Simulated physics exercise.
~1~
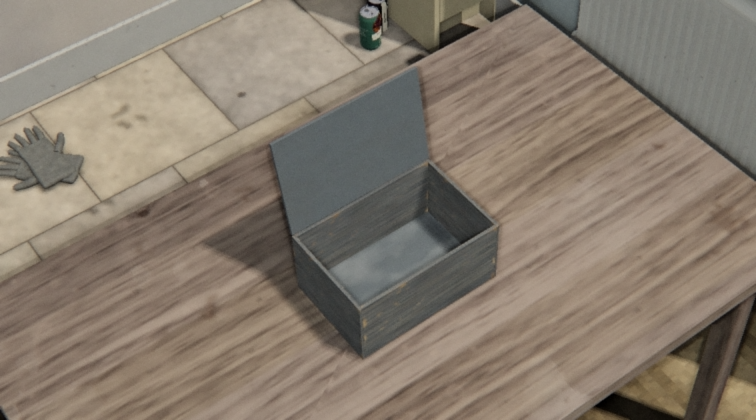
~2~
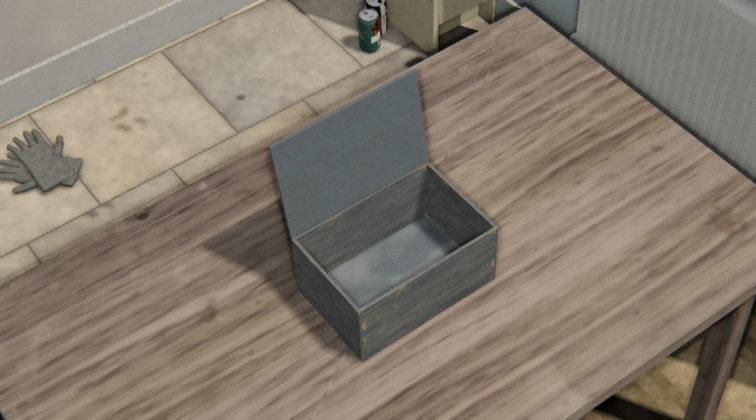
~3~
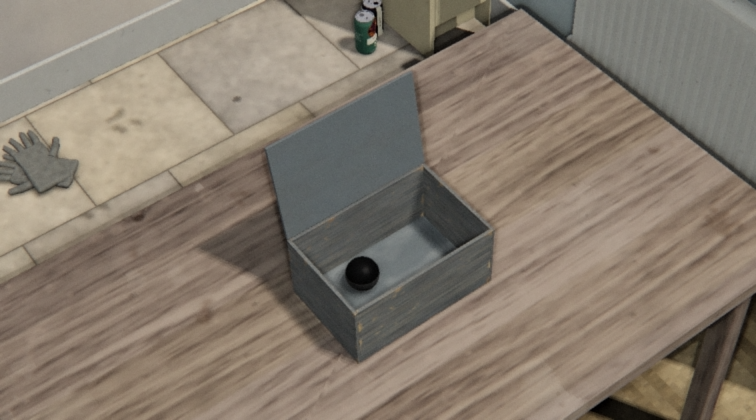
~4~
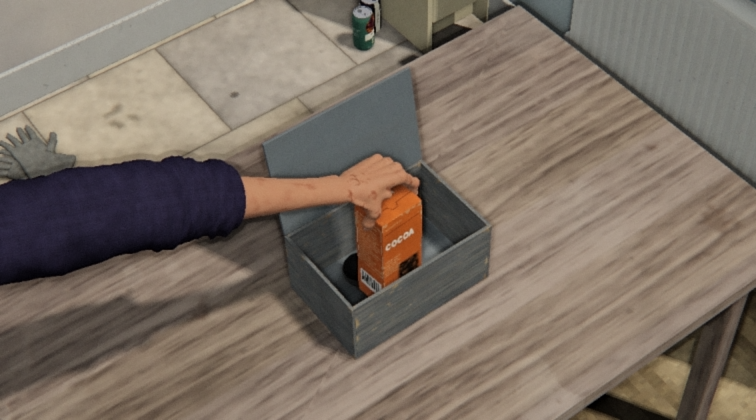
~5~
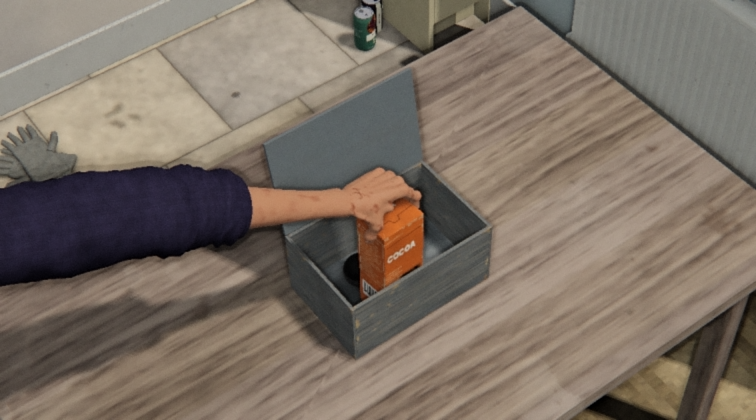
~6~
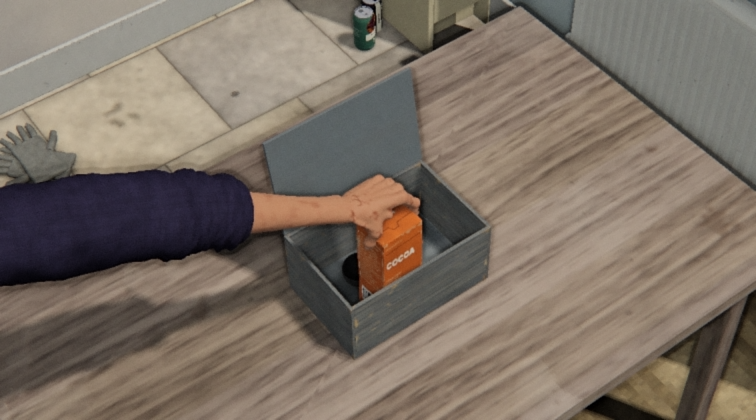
A wooden tabletop in a tiled room is seen from above at an angle, the view shifting very slightly. An open grey box with its lid raised stands near the centre, grey gloves lie on the floor at left, and a green can stands at the top. A black ball appears inside the empty box, then a dark-sleeved arm from the left lowers an orange cocoa carton beside it.
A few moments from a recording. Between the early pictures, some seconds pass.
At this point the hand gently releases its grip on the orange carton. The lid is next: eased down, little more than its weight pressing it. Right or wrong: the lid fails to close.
Right, it stays open.
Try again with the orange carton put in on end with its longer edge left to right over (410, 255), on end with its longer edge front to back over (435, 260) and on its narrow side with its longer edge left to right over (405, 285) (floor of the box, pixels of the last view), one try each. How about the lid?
With the first placement the lid remains open; with the second, it remains open; with the third, it ends up closed.
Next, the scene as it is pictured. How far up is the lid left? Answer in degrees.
Angle above rim: About 40°.
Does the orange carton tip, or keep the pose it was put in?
Looking at the last picture, the orange carton is left as set.
Then, 1.10 s later than the last frame, lid starting down.
Then, 1.50 s later than the last frame, lid 67° above the rim.
Then, 1.70 s later than the last frame, lid 46° above the rim.
Then, 3.30 s later than the last frame, lid 41° above the rim.
When it is over, lid 41° above the rim; both as before. End places, in pixels of the last picture, orange carton near (390, 264).
